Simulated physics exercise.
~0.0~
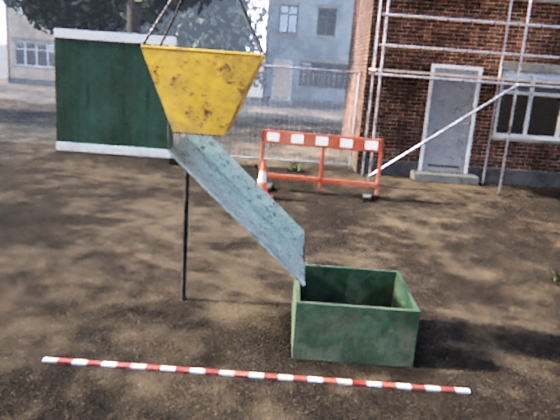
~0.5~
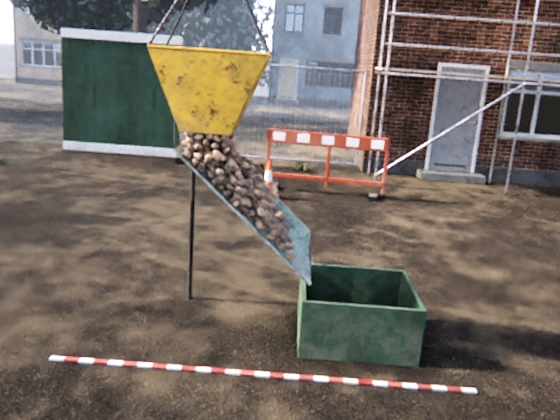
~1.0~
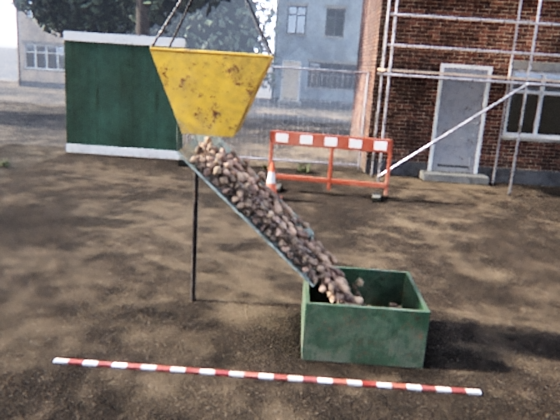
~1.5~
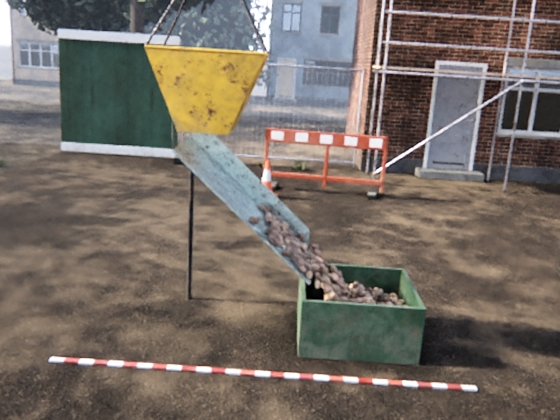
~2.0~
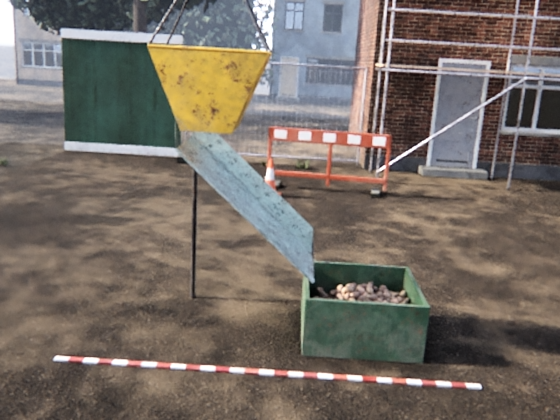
A yellow skip hung above a sloping steel chute in a yard, and brown, rounded stones poured out of its bottom, slid down to the right and dropped into a green bin, where they all ended up in a low heap.
